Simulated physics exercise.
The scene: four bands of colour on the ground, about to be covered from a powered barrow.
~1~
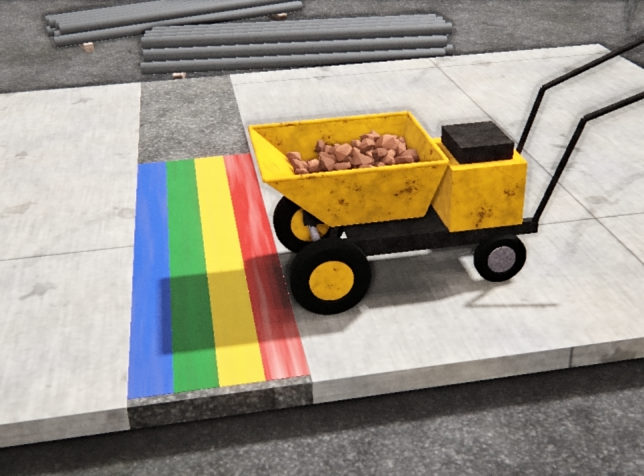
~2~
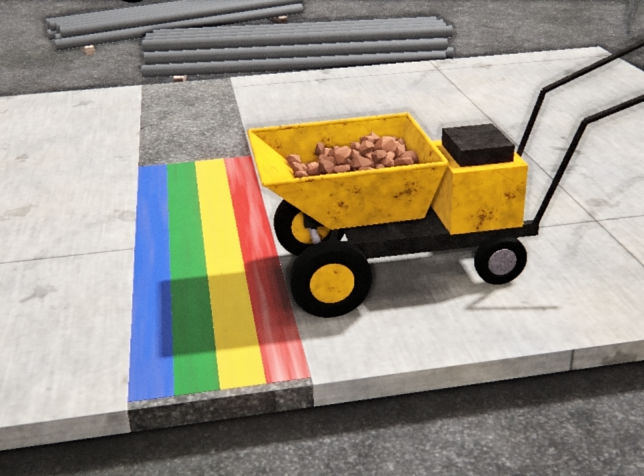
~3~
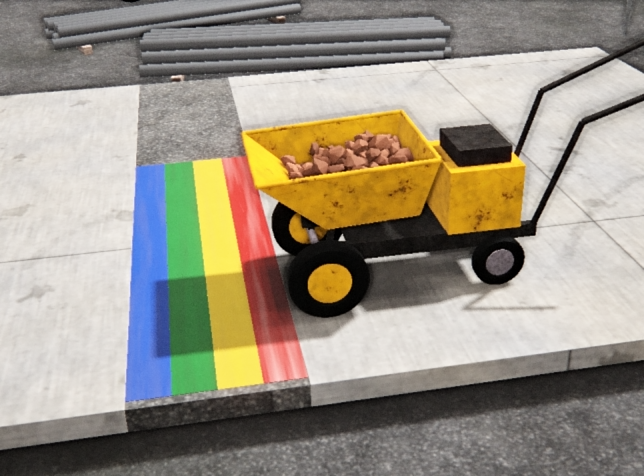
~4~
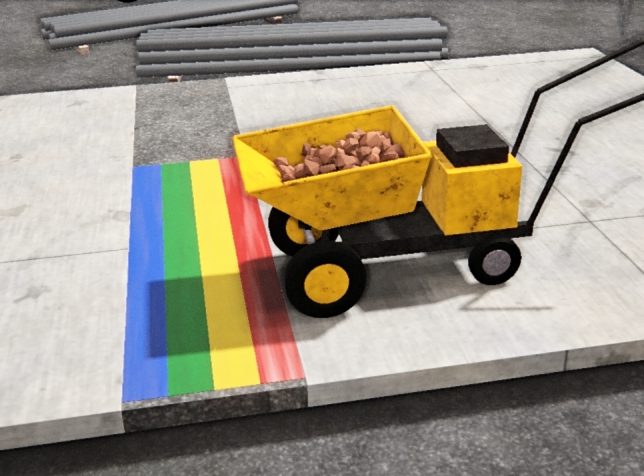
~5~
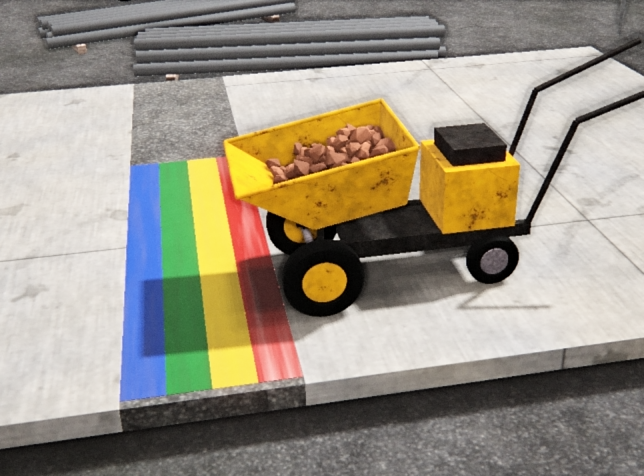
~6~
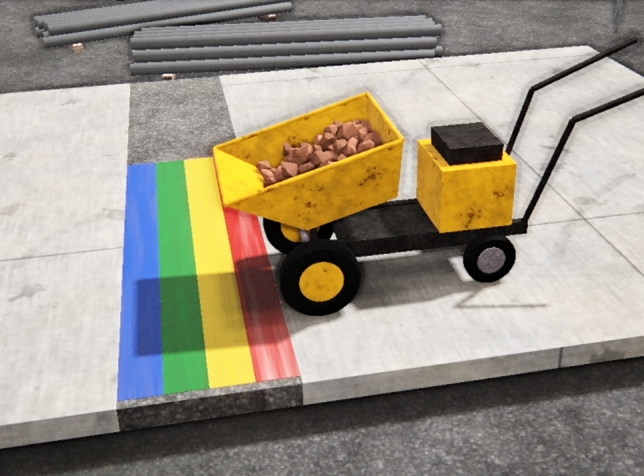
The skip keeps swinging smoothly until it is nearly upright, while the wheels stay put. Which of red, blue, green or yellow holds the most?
Blue.
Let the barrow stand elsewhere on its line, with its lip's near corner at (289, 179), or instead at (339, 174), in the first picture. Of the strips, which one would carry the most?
First attempt: The green one. Second attempt: The strip in yellow.
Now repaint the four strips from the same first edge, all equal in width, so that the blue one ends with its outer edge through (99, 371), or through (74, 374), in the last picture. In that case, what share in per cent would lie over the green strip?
About 30 % and 40 %.
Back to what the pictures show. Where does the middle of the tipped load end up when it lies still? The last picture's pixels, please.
About (146, 294).
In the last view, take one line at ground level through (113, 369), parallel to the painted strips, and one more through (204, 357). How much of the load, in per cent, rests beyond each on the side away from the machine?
About 10 and 70 per cent.
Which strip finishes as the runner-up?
That would be the green one, in second.
Just after the last frame, skip tipped steeply; every one in the skip.
A moment on, skip tipped steeply; the larger part in the skip; about a tenth over the green strip; about a tenth over the blue strip.
Further on, skip tipped right over; roughly a third in the skip; roughly a quarter over the green strip; roughly a third over the blue strip; roughly a quarter off the paint.
When it is over, skip tipped right over; roughly a third in the skip; not one over the red strip; just a few over the yellow strip; roughly a quarter over the green strip; roughly a third over the blue strip; roughly a quarter off the paint.
